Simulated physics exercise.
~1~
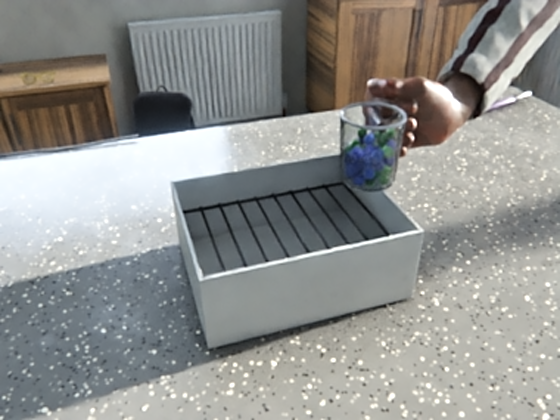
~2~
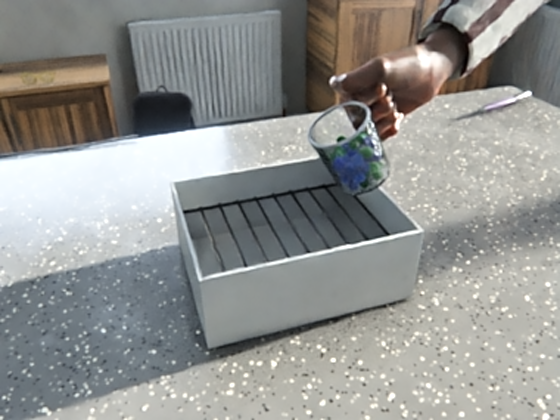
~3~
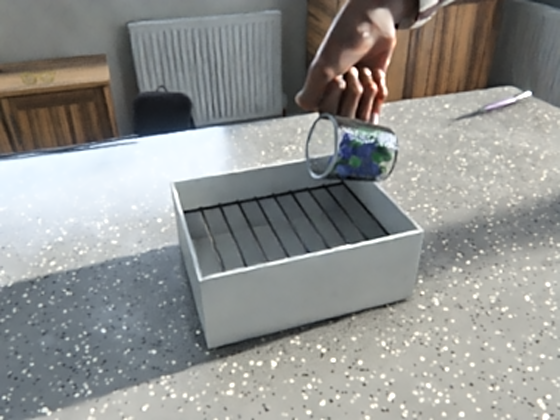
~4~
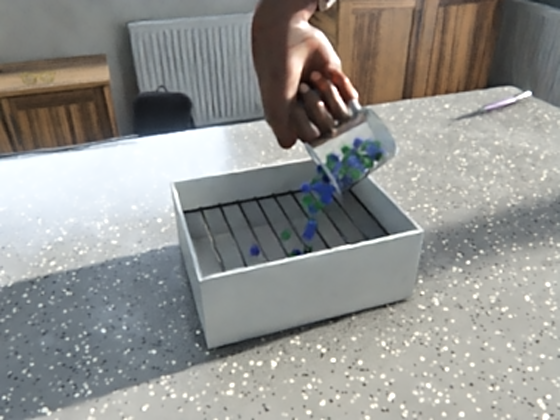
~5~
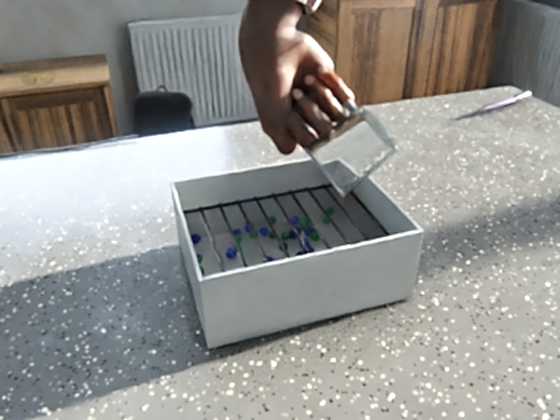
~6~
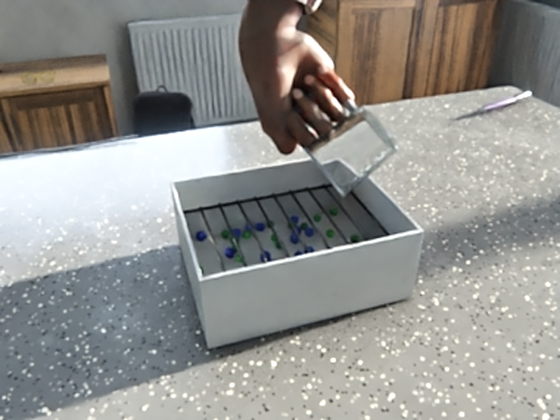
On a speckled countertop, a hand tilts a clear cup of green and blue bits over a pale open box with a wire rack across it, pouring until the cup is empty; both colours fall between the wires and end up scattered beneath the rack.
